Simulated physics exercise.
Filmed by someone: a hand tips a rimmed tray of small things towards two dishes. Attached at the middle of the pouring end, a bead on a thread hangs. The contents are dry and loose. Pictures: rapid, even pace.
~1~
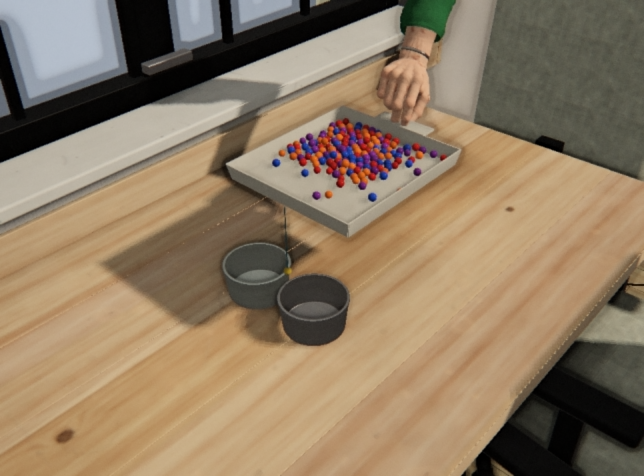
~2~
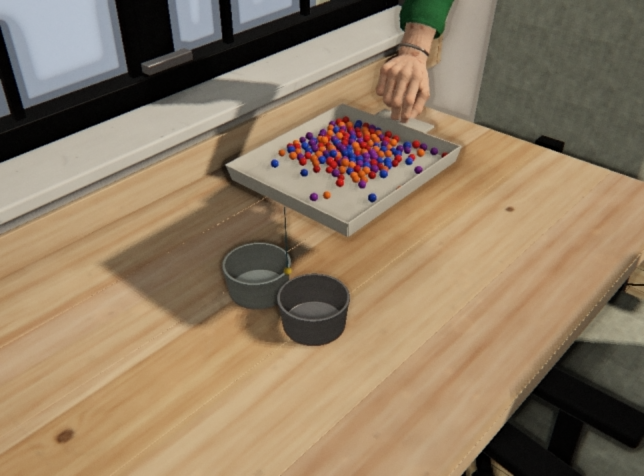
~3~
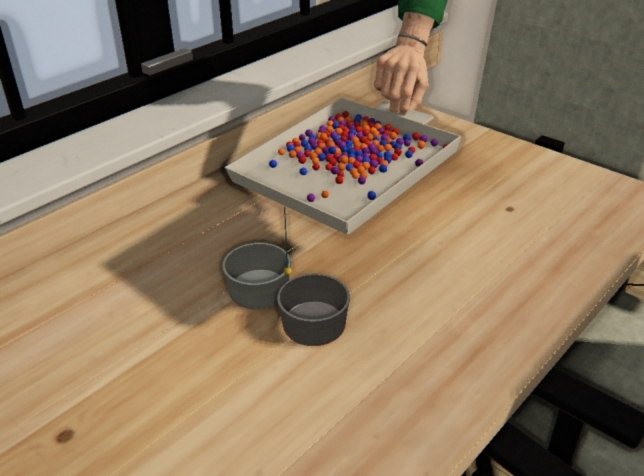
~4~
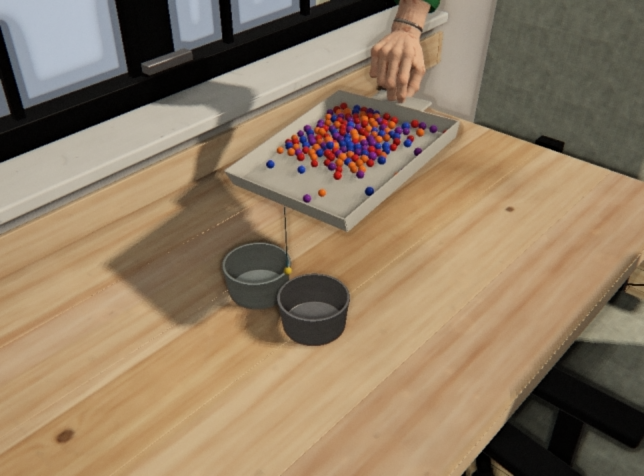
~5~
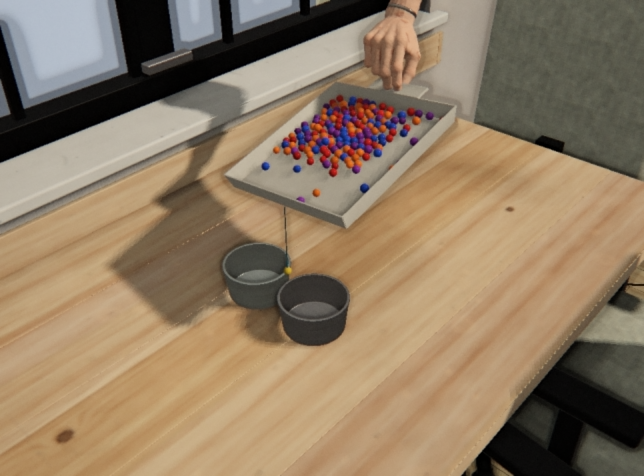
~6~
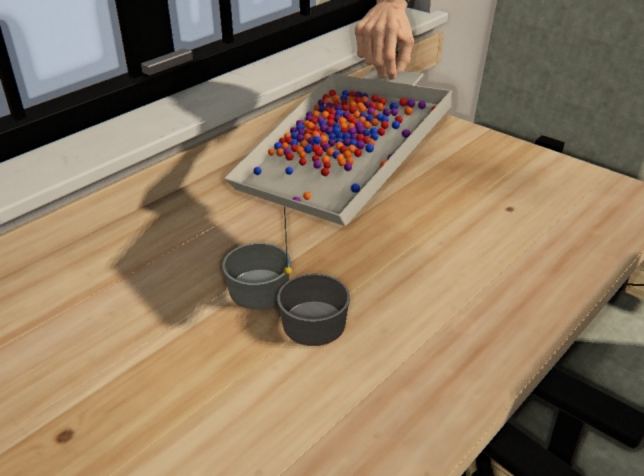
A pale wooden table beside a dark-framed window is seen from above at an angle, with grey upholstery and dark chair parts at the right. A hand with a green sleeve holds a grey rimmed tray of red, orange, blue and purple beads behind two dark grey dishes. The hand steadily raises the tray's far end, the near left corner lowest, and the beads begin shifting down it.
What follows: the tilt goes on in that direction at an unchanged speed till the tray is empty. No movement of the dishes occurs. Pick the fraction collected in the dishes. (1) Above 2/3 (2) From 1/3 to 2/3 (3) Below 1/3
From 1/3 to 2/3.
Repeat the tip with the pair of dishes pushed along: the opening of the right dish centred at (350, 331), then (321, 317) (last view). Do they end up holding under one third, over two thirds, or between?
Try one: Less than a third. Try two: Less than a third.
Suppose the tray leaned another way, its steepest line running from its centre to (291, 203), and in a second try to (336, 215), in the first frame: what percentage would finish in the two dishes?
The first try yields 0 percent and the second 30 percent.
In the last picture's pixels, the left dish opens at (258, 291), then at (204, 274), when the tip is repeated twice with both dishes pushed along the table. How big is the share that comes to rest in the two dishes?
Around 0 and then 20 per cent.
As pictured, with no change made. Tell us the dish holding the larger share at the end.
It's the dish to the left that ends up fuller.
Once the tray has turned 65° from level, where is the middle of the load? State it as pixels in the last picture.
Around (254, 183).
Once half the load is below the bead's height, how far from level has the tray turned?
Angle: Approx. 90 degrees.
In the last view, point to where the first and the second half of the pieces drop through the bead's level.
(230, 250) for the early half, (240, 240) for the late half.
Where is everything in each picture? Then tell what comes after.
In the first picture, corners of the pouring end at (231, 164) and (348, 221), level; middle of the load at (349, 155), round plastic beads; left dish at (234, 290); right dish at (290, 325); bead on its thread at (288, 271).
In the second picture, corners of the pouring end at (231, 164) and (348, 220), level; middle of the load at (349, 153).
In the third picture, corners of the pouring end at (230, 167) and (347, 219), tipped barely, lowest at the left corner; middle of the load at (348, 149).
In the fourth picture, corners of the pouring end at (229, 170) and (344, 216), tipped a little, lowest at the left corner; middle of the load at (347, 142), a small part on the move.
In the fifth picture, corners of the pouring end at (229, 173) and (342, 214), tipped clearly, lowest at the left corner; middle of the load at (344, 135), a small part on the move.
In the sixth picture, corners of the pouring end at (229, 177) and (339, 212), tipped clearly, lowest at the left corner; middle of the load at (336, 131), all on the move; left dish at (234, 290); right dish at (290, 325).
Soon after the last picture, tray tipped steeply; most on the tray; a stray few in the left dish; a stray few outside both; a small part in the air.
A little later, tray tipped past a quarter turn; a small part on the tray; about a third in the left dish; about a third outside both; a small part in the air.
Later still, tray tipped past a quarter turn; about half in the left dish; about half outside both.
By the end, tray tipped past a quarter turn; none in the right dish; about half in the left dish; about half outside both.
